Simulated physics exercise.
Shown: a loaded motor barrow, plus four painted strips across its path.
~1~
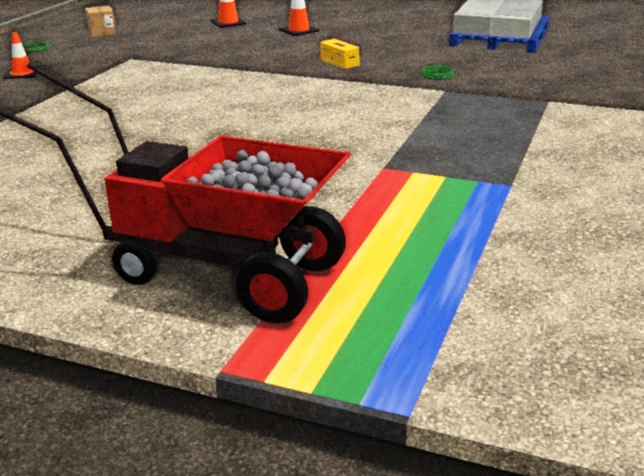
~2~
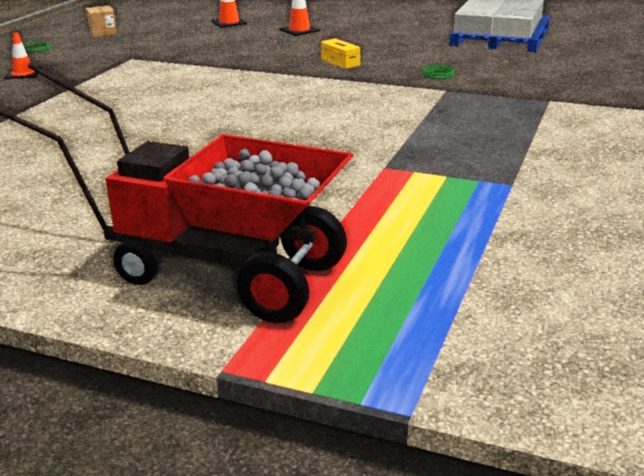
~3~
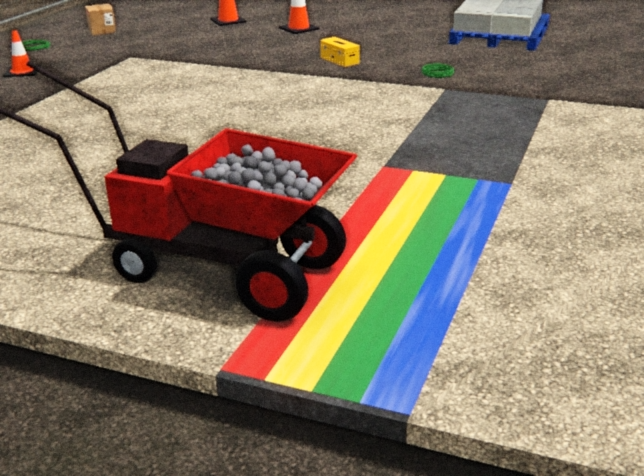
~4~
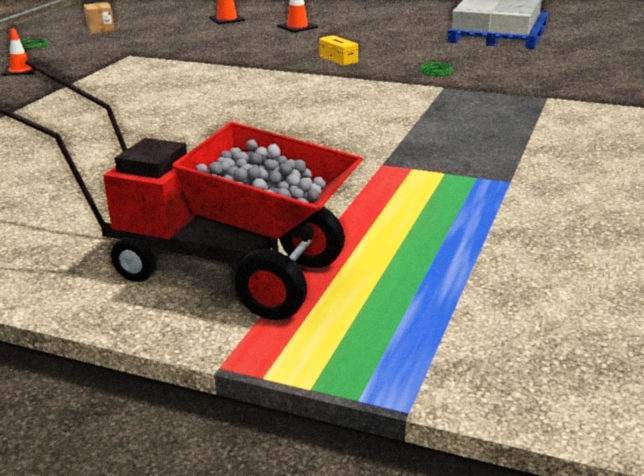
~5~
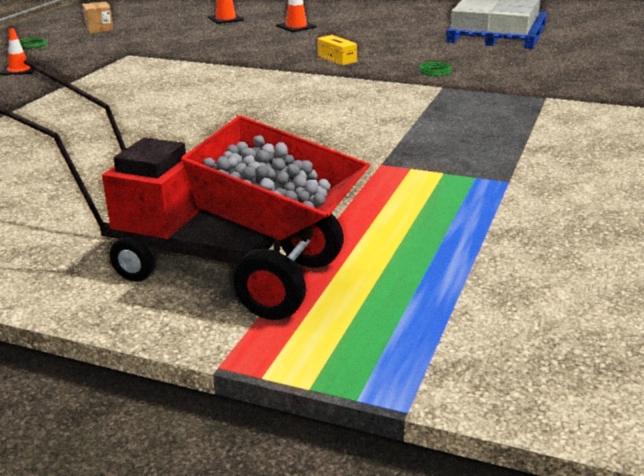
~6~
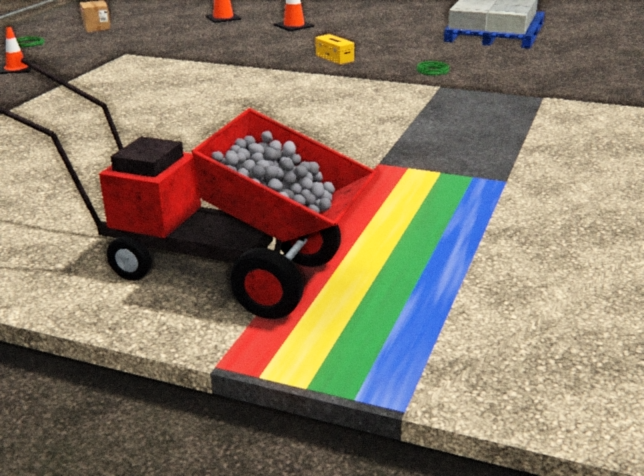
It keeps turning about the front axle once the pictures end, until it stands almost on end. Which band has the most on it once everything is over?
Blue.
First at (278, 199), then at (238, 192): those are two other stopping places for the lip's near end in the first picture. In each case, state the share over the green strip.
I'd expect close to 30 per cent and then close to 30 per cent.
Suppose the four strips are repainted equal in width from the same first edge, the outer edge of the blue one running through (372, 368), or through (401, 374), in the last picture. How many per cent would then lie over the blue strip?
10 and 30 percent, roughly.
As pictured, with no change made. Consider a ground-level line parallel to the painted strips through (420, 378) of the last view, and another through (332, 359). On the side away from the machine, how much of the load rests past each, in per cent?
Around 30 per cent for the first, around 80 per cent for the second.
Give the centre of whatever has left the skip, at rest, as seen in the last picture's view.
Around (434, 313).
Soon, skip tipped steeply; all in the skip.
A while on, skip tipped right over; most in the skip; a stray few over the green strip; about a quarter over the blue strip; a stray few off the paint.
Towards the end, skip tipped right over; about a quarter in the skip; a small part over the green strip; about half over the blue strip; about a quarter off the paint.
Finally, skip tipped right over; about a quarter in the skip; none over the red strip; none over the yellow strip; a small part over the green strip; about a third over the blue strip; about a quarter off the paint.
